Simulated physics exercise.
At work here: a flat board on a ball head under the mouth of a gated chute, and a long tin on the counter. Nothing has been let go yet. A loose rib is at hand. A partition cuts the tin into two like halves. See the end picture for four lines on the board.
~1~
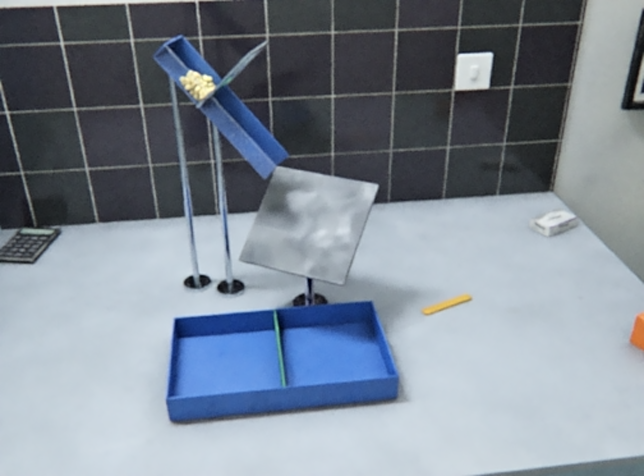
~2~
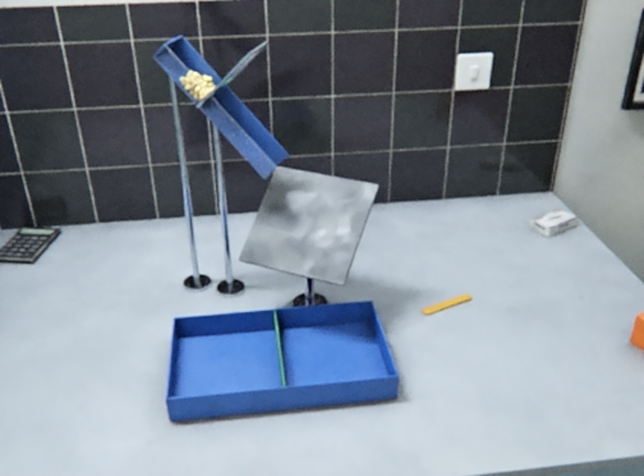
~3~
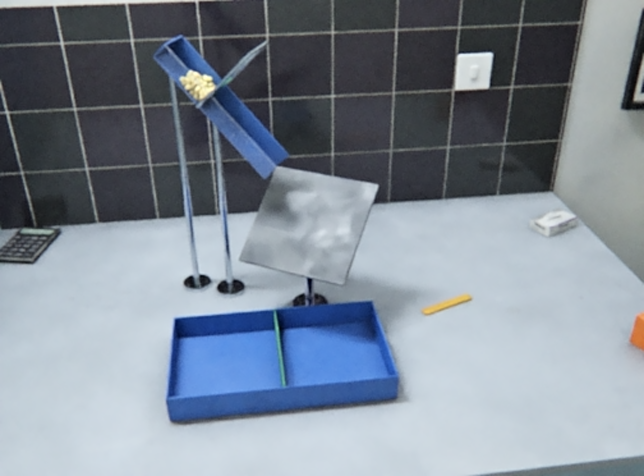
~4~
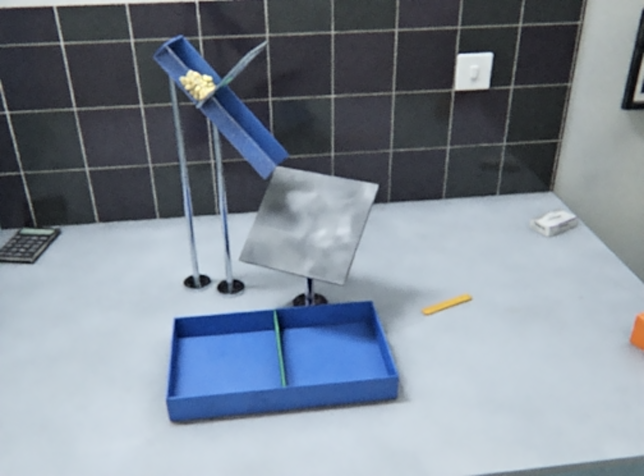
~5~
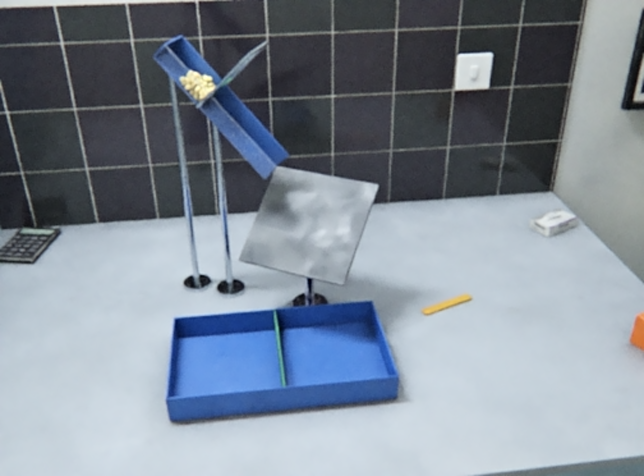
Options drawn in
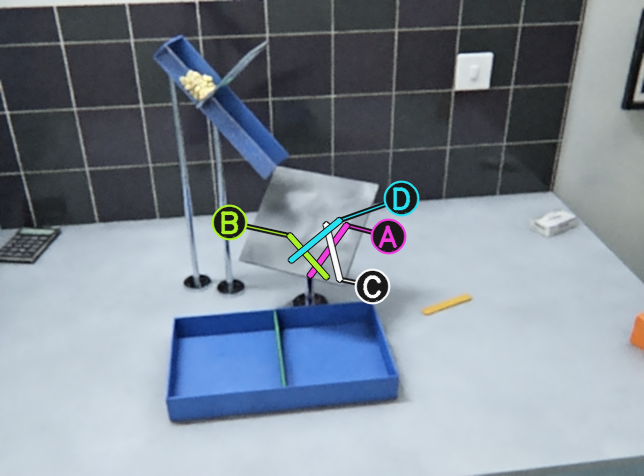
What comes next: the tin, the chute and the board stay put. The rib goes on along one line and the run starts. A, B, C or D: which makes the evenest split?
The answer is line A.
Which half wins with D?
More lands on the left.
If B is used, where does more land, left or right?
More lands on the right.
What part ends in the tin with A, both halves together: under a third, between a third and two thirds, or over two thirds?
It is over two thirds.
On the marked copy, line A from (346, 225) to (310, 275); line B from (289, 235) to (326, 276); line C from (326, 224) to (339, 279); line D from (339, 220) to (291, 260).
Choosing A, of what is caught, roughly half in the left half, roughly half in the right.
Choosing B, of what is caught, just a few in the left half, almost all in the right.
Choosing C, of what is caught, about a tenth in the left half, the larger part in the right.
Choosing D, of what is caught, almost all in the left half, about a tenth in the right.
